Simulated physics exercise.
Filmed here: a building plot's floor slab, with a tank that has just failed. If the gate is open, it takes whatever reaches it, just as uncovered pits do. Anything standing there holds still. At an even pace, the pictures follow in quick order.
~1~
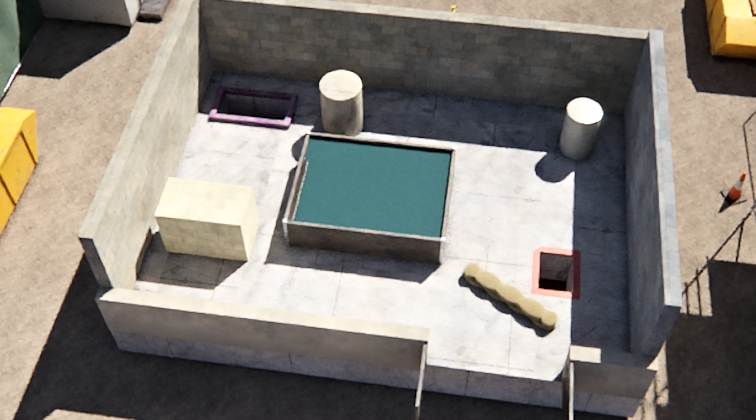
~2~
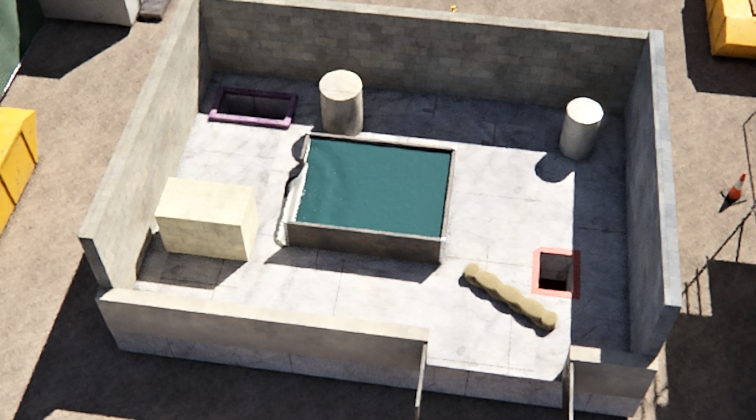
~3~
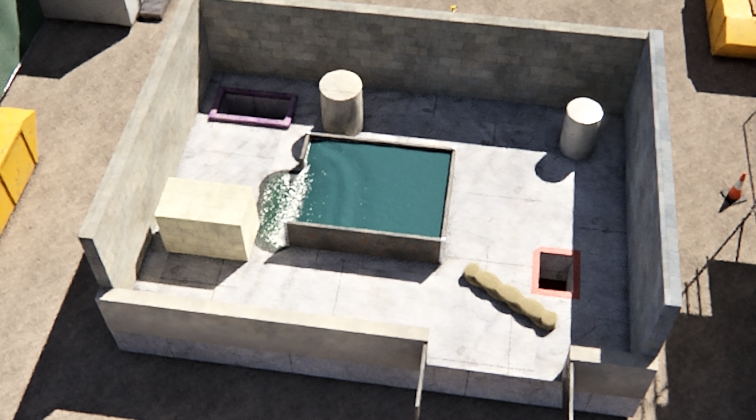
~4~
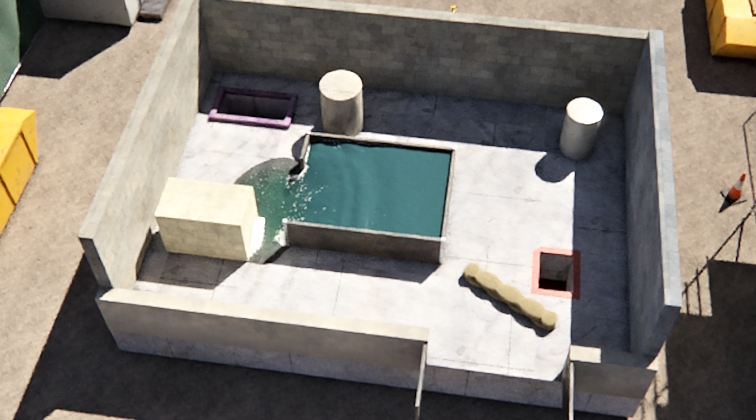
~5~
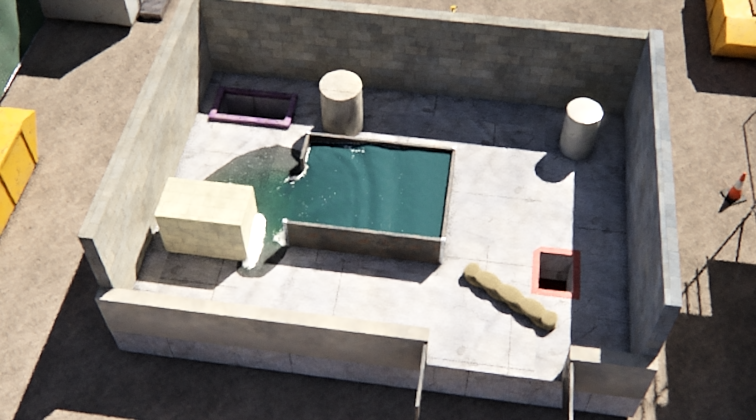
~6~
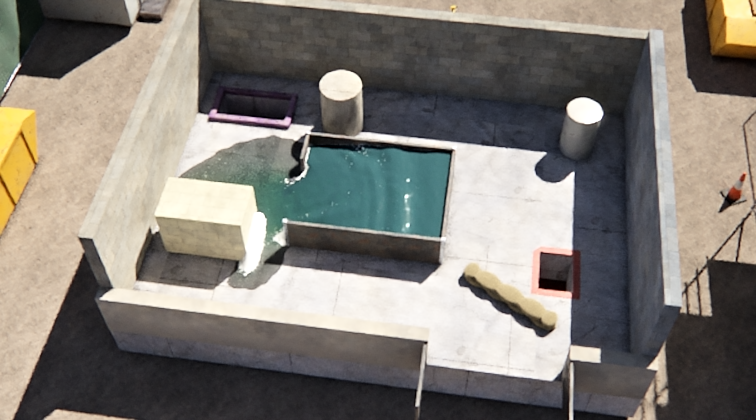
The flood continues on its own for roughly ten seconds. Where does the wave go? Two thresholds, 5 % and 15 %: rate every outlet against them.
Rating by outlet: Gate - between the two, purple pit - between the two, red pit - below both.
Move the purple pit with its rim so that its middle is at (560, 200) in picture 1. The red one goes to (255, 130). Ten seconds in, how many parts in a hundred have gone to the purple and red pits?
Of the total, the purple pit holds 0 per cent and the red pit 12 per cent.
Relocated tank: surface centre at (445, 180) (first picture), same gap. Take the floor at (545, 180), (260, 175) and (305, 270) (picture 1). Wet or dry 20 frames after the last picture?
Spot 1 unwetted, spot 2 wetted, and spot 3 wetted.
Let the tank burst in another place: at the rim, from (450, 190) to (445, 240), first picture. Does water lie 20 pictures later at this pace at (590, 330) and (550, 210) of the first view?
Well, the first place ends up drenched, and the second one drenched.
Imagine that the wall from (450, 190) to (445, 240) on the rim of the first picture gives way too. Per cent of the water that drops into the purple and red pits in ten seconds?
Purple 0 %, red 35 %.
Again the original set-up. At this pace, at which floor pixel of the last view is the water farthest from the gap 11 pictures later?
My guess is roughly (212, 77).
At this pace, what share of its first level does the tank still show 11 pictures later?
That comes to some 58 per cent.
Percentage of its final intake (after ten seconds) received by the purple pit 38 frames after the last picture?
Around 90 percent.
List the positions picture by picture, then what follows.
In the first frame, still water in the open tank at (373, 187).
In the second frame, water pours out at (297, 206) and has run to a hidden place.
In the third frame, water pours out at (297, 207) and has run to (274, 176).
In the fourth frame, water pours out at (297, 207) and has run to a hidden place.
In the fifth frame, water pours out at (297, 207) and has run to a hidden place.
In the sixth frame, water pours out at (297, 207) and has run to a hidden place.
A moment on, water covers 20 % of the floor; the gate 0 %, the purple pit 0 %, the red pit 0 %.
Next, water covers 25 % of the floor; the gate 0 %, the purple pit 0 %, the red pit 0 %.
Then, water covers 45 % of the floor; the gate 0 %, the purple pit 4 %, the red pit 0 %.
Later, water covers 70 % of the floor; the gate 1 %, the purple pit 9 %, the red pit 0 %.
In the end, water covers 90 % of the floor; the gate 8 %, the purple pit 10 %, the red pit 1 %.
